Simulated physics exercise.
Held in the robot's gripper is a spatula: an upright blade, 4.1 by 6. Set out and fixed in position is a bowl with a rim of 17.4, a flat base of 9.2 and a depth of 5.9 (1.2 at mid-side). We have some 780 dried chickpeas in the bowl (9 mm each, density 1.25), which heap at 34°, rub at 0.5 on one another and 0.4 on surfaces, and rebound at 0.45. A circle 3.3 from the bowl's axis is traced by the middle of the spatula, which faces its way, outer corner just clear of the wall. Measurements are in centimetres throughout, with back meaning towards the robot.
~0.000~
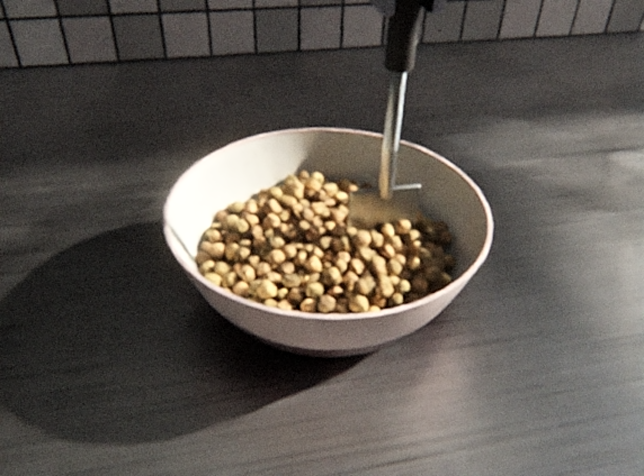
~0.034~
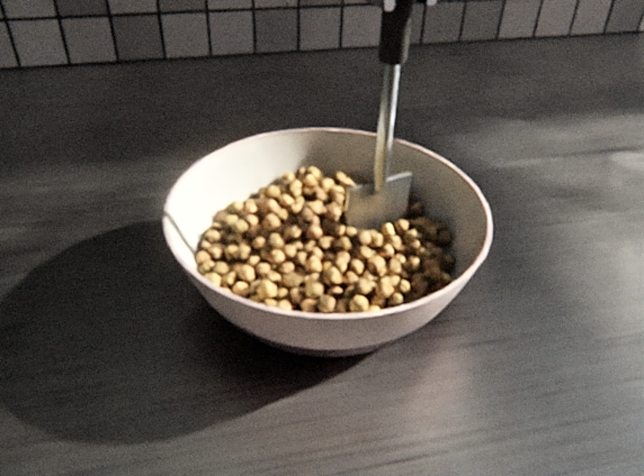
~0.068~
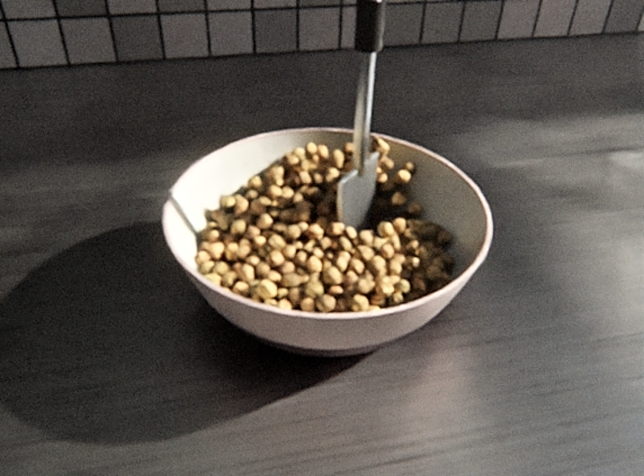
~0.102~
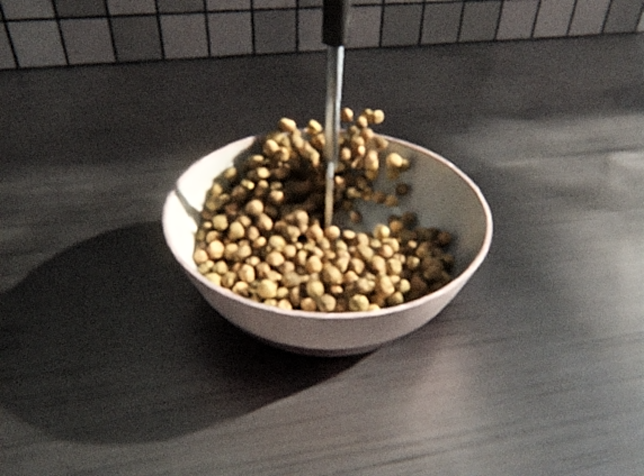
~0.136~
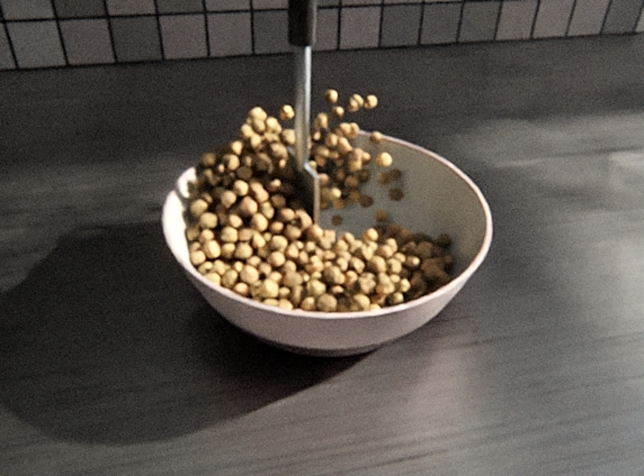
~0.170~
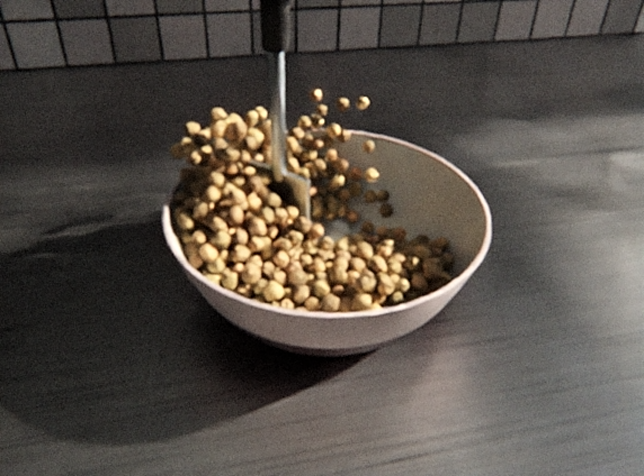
A white bowl of pale tan chickpeas sits on a dark grey, streaked countertop, seen from slightly above by a still camera, with small grey tiles along the back. A metal spatula with a black handle stands upright in the bowl's right rear, a dark shadow lying to the left. The spatula sweeps leftward around the back, turning as it goes, heaping chickpeas above the rim and tossing several into the air.
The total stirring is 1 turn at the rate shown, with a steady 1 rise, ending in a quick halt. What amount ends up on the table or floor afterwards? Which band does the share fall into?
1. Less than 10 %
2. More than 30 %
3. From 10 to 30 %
Option 3: From 10 to 30 %.
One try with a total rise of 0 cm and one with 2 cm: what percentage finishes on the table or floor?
I'd say some 20 per cent, and some 20 per cent.
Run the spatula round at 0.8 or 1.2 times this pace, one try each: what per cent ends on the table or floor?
It would be some 10 and 30 percent respectively.
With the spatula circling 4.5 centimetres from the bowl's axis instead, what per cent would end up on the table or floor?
Near 35 percent.
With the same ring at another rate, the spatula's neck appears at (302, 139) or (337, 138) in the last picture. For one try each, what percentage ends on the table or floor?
Well, about 10 percent the first time and about 5 percent the second.
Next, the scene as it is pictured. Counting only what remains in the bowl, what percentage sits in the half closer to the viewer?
Roughly 40 percent of it.
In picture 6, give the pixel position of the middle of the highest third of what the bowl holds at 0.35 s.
Roughly pixel (414, 253).
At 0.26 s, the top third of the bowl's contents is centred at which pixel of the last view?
(276, 266), roughly.
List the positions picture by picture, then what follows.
Spatula neck at (388, 165), 0° round; upper third of the load around (322, 247), from x 200 to 445, top at y 175; 778 in the bowl, in the first frame.
Spatula neck at (382, 157), 13° round; upper third of the load around (324, 240), from x 200 to 445, top at y 175, in the second frame.
Spatula neck at (361, 144), 43° round; upper third of the load around (314, 214), from x 200 to 445, top at y 145, in the third frame.
Spatula neck at (331, 137), 74° round; upper third of the load around (296, 197), from x 200 to 445, top at y 115, in the fourth frame.
Spatula neck at (302, 138), 104° round; upper third of the load around (270, 190), from x 195 to 445, top at y 100; 774 in the bowl, 4 in flight or on the tool, in the fifth frame.
Spatula neck at (278, 147), 135° round; upper third of the load around (243, 195), from x 180 to 445, top at y 95; 768 in the bowl, 10 in flight or on the tool, in the sixth frame.
By 0.26 s, 218° round, highest piece 10 above the table; 722 in the bowl, 12 on the table or floor, 44 in flight or on the tool.
By 0.35 s, 301° round, highest piece 9 above the table; 667 in the bowl, 63 on the table or floor, 48 in flight or on the tool.
By 0.60 s, 0° round, highest piece 6 above the table; 626 in the bowl, 151 on the table or floor, 1 in flight or on the tool.
By 1.30 s, 0° round, highest piece 6 above the table; 626 in the bowl, 152 on the table or floor.
Final count, 626 in the bowl, 152 on the table or floor. That is 20 % on the table or floor.
